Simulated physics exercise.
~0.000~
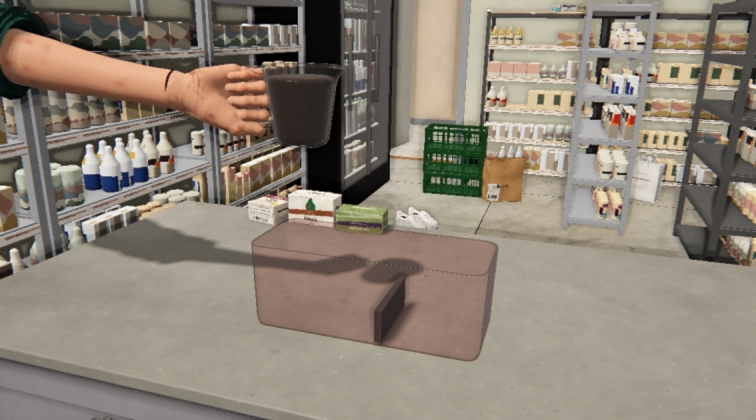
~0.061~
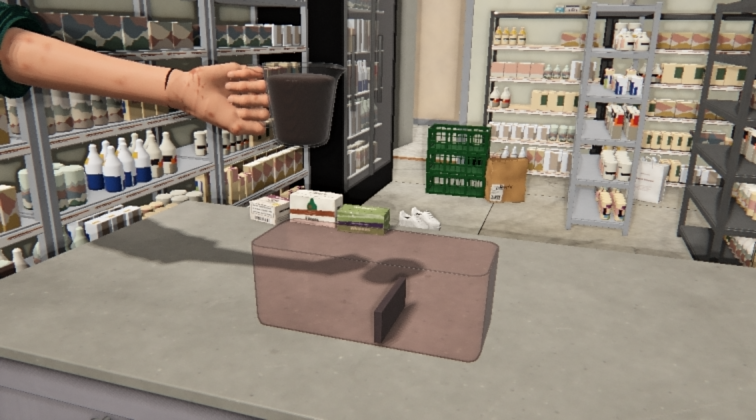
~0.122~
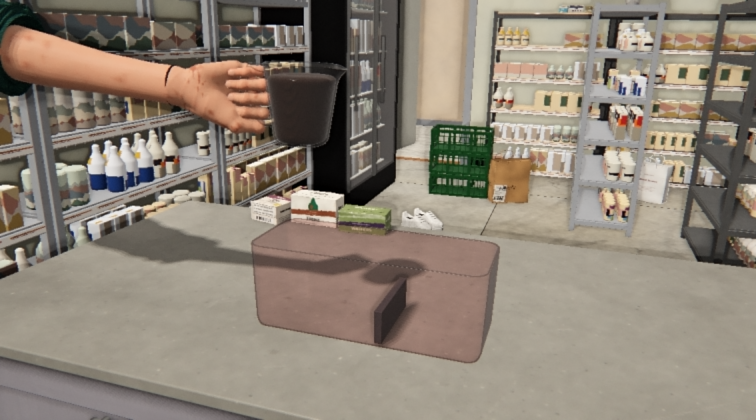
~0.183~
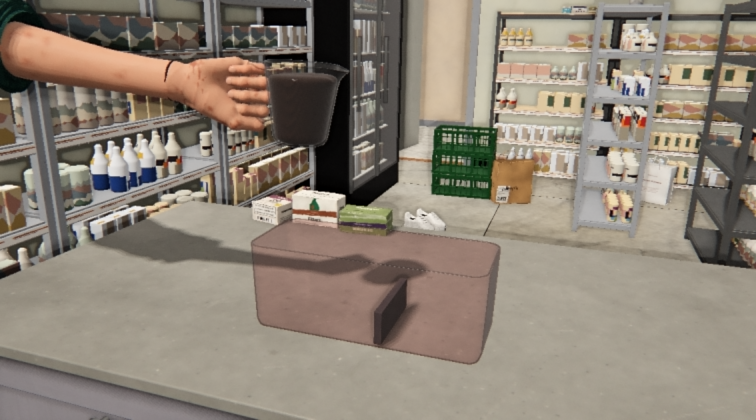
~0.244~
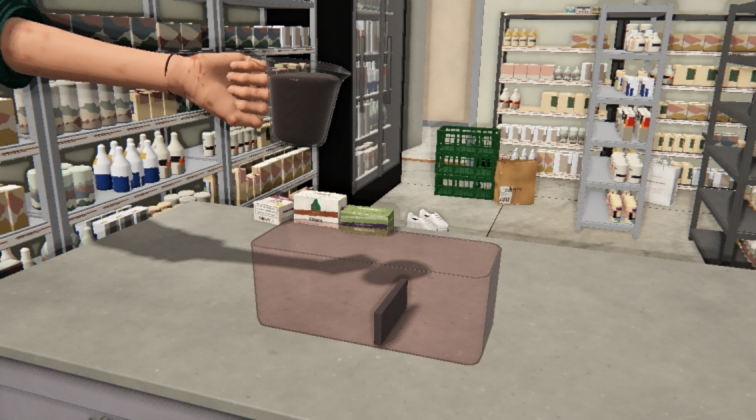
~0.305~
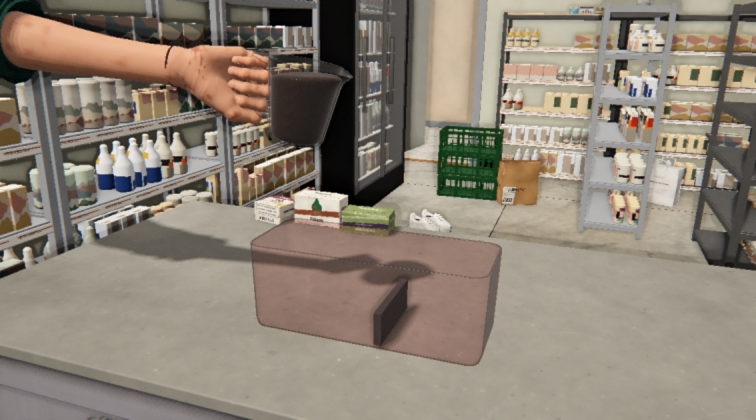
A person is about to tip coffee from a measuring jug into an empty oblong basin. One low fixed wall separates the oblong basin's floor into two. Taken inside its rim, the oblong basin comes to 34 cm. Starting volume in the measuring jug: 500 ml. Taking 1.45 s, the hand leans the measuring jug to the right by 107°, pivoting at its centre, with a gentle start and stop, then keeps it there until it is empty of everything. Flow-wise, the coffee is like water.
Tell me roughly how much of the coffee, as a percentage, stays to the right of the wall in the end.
Around 69 per cent stays on the right.
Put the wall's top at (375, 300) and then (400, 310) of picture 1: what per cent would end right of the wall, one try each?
85 % and 50 %.
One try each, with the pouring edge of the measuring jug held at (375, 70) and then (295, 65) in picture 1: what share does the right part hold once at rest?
About 95 %, then about 5 %.
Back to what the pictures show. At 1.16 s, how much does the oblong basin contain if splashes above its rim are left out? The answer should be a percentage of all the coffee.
Near 60 per cent of the total.
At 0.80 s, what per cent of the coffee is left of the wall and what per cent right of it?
Around 1 on the left side and 5 on the right side.
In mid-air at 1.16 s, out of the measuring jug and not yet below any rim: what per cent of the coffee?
Around 22 per cent of the liquid is in flight.
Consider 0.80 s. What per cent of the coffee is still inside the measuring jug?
Roughly 74 %.
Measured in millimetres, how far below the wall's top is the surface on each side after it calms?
It's around 44 mm on the left side and around 30 mm on the right side.
After 0.80 s the tilt is 62° and 74 per cent is still to pour, 1 is left of the wall and 5 right of it.
After 1.16 s the tilt is 97° and 18 per cent is still to pour, 6 is left of the wall and 54 right of it.
After 1.54 s the tilt is 107° and 0 per cent is still to pour, 29 is left of the wall and 68 right of it.
After 1.95 s the tilt is 107° and 0 per cent is still to pour, 29 is left of the wall and 69 right of it.
In the end 29 per cent lies left of the wall, 69 right of it and 2 outside.
